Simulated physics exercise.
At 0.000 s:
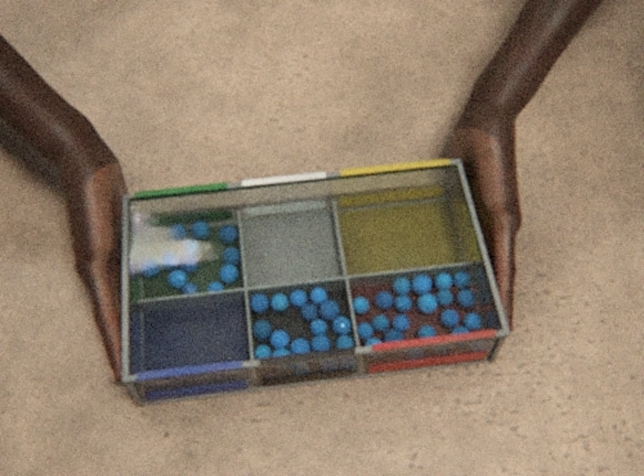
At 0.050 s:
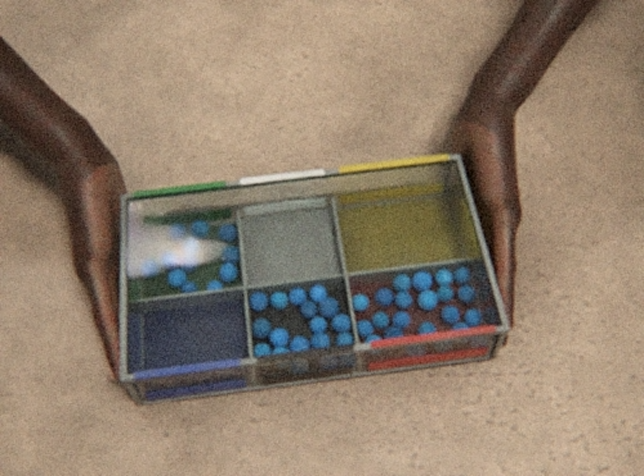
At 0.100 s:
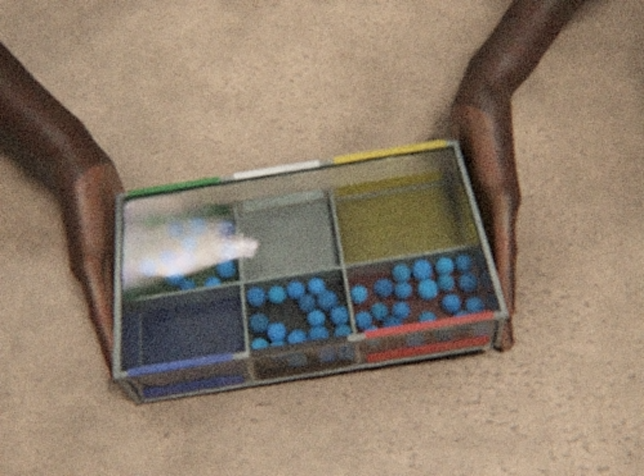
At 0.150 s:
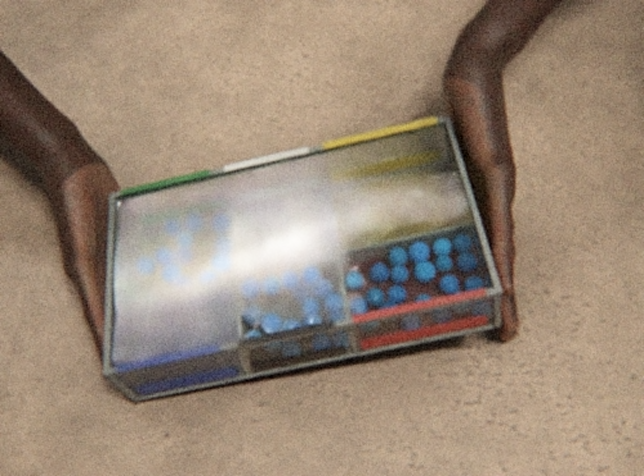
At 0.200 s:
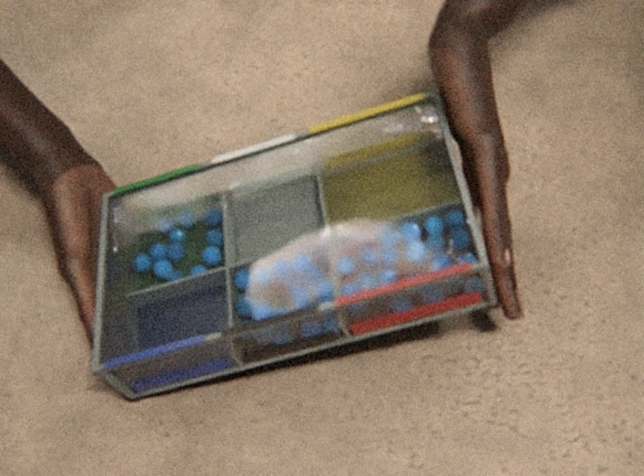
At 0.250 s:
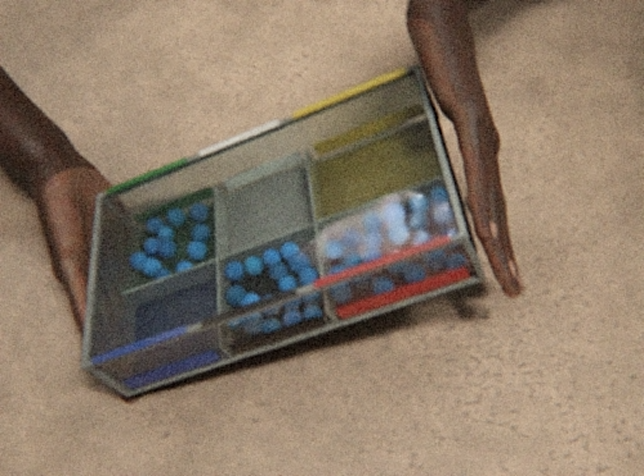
On a sandy surface, two hands tilting a clear-lidded sorting box of blue balls, its right side rising as glare crosses the lid.
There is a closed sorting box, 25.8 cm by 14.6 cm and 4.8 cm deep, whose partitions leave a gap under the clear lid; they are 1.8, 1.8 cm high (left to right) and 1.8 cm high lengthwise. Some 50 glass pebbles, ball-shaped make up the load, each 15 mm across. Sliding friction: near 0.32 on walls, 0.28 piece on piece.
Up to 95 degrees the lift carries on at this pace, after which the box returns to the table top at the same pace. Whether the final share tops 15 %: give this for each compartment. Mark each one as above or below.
Marked: Red below; blue above; green above; yellow below; white below; black below.
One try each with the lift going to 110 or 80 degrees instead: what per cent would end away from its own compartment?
About 75 and about 60 per cent, in that order.
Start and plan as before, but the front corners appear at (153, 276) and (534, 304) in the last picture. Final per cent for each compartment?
By the end, red has 30%, blue has 0%, green has 0%, yellow has 60%, white has 5% and black has 0%.
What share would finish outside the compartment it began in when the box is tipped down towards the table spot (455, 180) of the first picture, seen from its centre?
That would be close to 75 per cent.
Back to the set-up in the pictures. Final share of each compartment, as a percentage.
Final shares in percent: Red 0, blue 25, green 75, yellow 0, white 0, black 5.
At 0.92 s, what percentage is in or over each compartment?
Red 20 %, blue 15 %, green 25 %, yellow 5 %, white 5 %, black 30 %.
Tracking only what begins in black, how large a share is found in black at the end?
Share retained: Some 10 per cent.
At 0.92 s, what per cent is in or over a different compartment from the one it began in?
Near 40 in a hundred.
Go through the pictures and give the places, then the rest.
The first frame shows box tilt 0 degrees, front corners at (129, 377) and (502, 331); red 40 %, green 25 %, black 35 %.
The second frame shows box tilt 1 degrees, front corners at (127, 376) and (502, 327).
The third frame shows box tilt 5 degrees, front corners at (121, 374) and (501, 313), lowest corner left back.
The fourth frame shows box tilt 11 degrees, front corners at (111, 370) and (495, 289), lowest corner left back.
The fifth frame shows box tilt 18 degrees, front corners at (100, 366) and (481, 263), lowest corner left back.
The sixth frame shows box tilt 24 degrees, front corners at (88, 363) and (460, 235), lowest corner left back; red 40 %, green 25 %, black 35 %. Its pace works out near 125 degrees a second.
Then, at 0.92 s, tilt 94 degrees; red 20 %, blue 15 %, green 25 %, yellow 5 %, white 5 %, black 30 %.
After 1.37 s, tilt 40 degrees; blue 25 %, green 75 %, black 5 %.
Then, at 1.90 s, tilt 0 degrees; blue 25 %, green 75 %, black 5 %.
At rest (2.7 s), red 0 %, blue 25 %, green 75 %, yellow 0 %, white 0 %, black 5 %.
